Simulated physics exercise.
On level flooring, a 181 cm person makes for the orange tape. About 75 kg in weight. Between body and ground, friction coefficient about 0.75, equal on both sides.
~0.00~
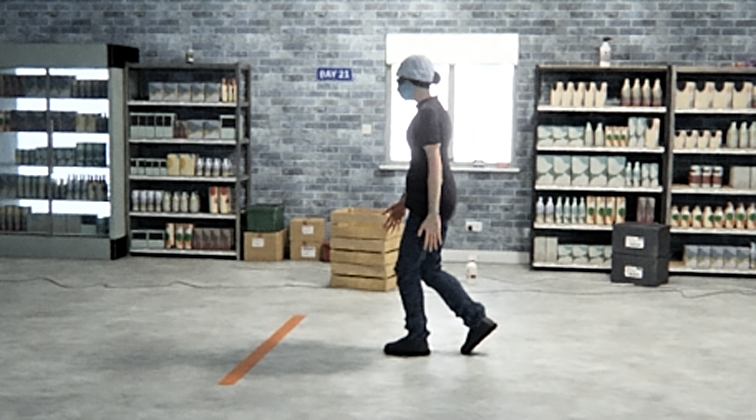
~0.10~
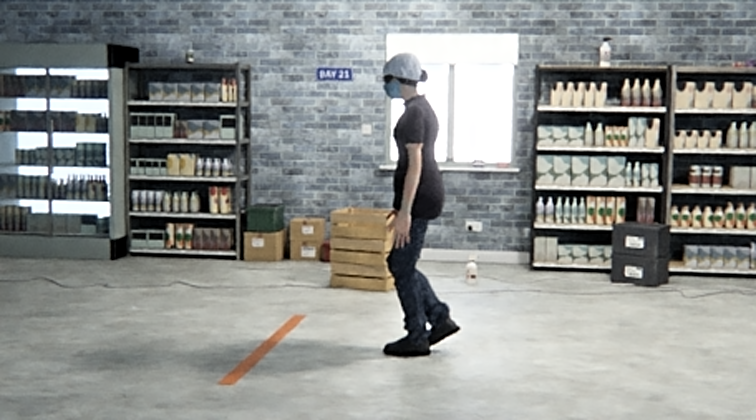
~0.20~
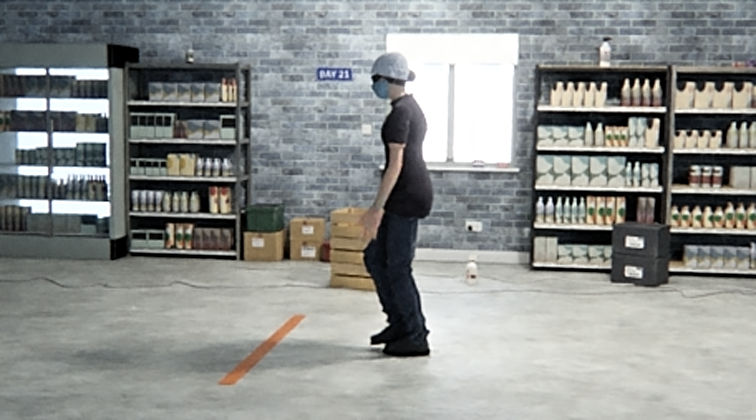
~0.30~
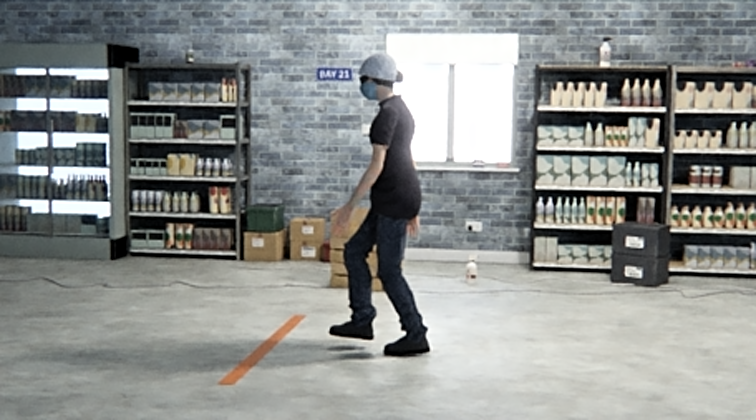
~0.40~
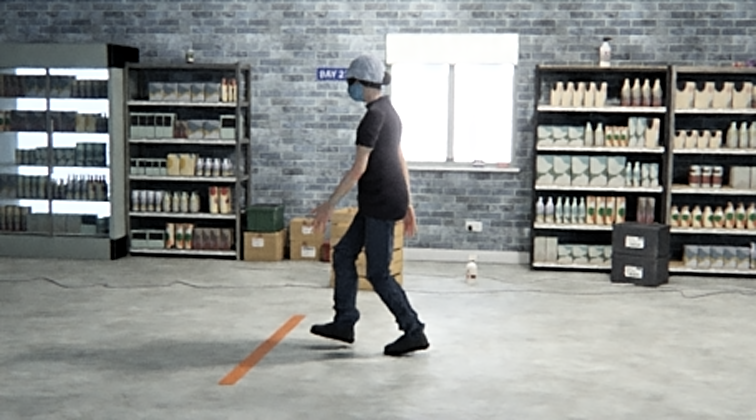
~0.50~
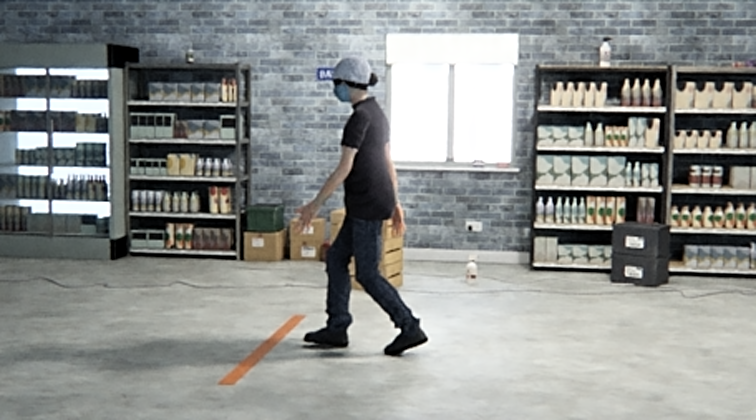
A person in a pale cap and face mask walked left across a storeroom's concrete floor toward an orange strip of tape, arms swinging, passing wooden crates and a bright window between stocked shelves.
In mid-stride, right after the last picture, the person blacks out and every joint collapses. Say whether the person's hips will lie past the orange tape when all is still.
Here the person's hips halt before the orange tape.
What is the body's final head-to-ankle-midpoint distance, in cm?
I'd put it at roughly 100 centimetres.
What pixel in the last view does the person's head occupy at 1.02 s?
Near (256, 211).
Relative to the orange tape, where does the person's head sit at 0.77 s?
Short by some 30 cm.
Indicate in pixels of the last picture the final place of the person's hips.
End point, final frame: Around (308, 299).
After 0.77 s the person's hips are 43 cm short of the orange tape, near (338, 239) in the last picture's view.
After 1.02 s the person's hips are 28 cm short of the orange tape, near (315, 278) in the last picture's view.
After 1.32 s the person's hips are 14 cm short of the orange tape, near (300, 284) in the last picture's view; the person's head 42 cm past the orange tape.
At rest, 2.7 s, person's hips stop short of the orange tape; person's head crosses the orange tape; person's chest crosses the orange tape.
